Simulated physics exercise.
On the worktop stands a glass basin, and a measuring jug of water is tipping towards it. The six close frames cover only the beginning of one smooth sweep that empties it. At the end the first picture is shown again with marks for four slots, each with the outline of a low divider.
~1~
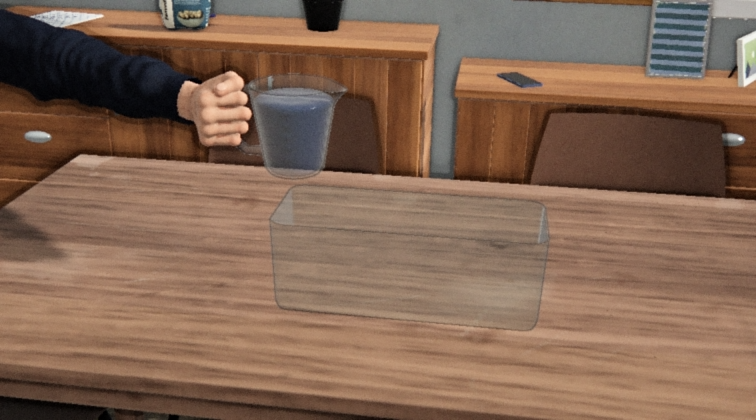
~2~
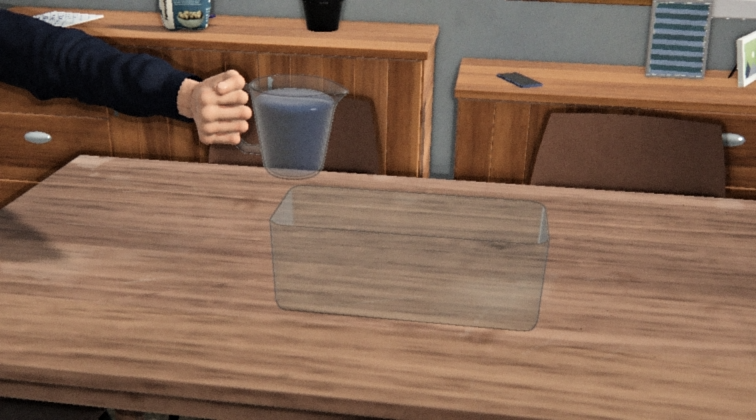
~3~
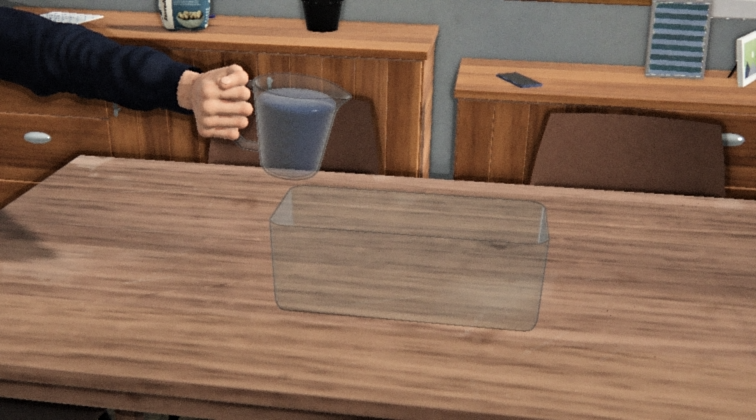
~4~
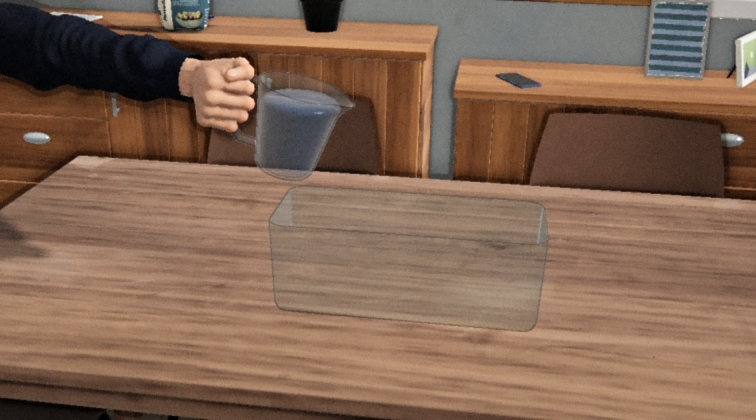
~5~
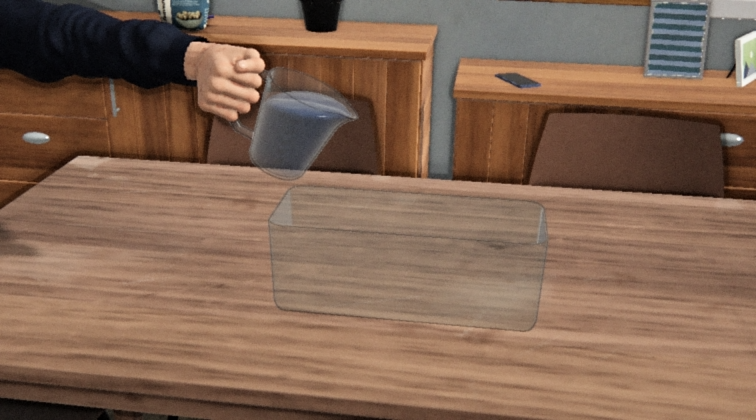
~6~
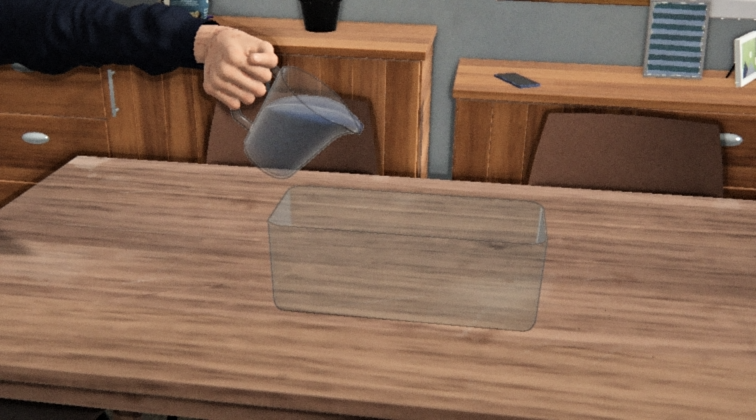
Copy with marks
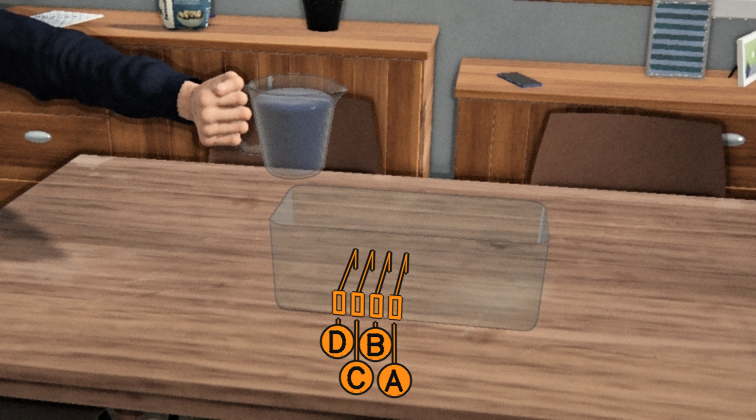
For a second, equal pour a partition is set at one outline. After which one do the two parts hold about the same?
The answer is position B.
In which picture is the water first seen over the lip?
In picture 6.
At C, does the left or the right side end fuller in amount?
The right side.
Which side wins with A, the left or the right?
The left one.
On the marked copy, A at (394, 324); B at (375, 322); C at (356, 321); D at (338, 319).
Choosing A, about 70 % ends left of the wall and 29 % right of it.
Choosing B, about 53 % ends left of the wall and 46 % right of it.
Choosing C, about 23 % ends left of the wall and 76 % right of it.
Choosing D, about 7 % ends left of the wall and 92 % right of it.
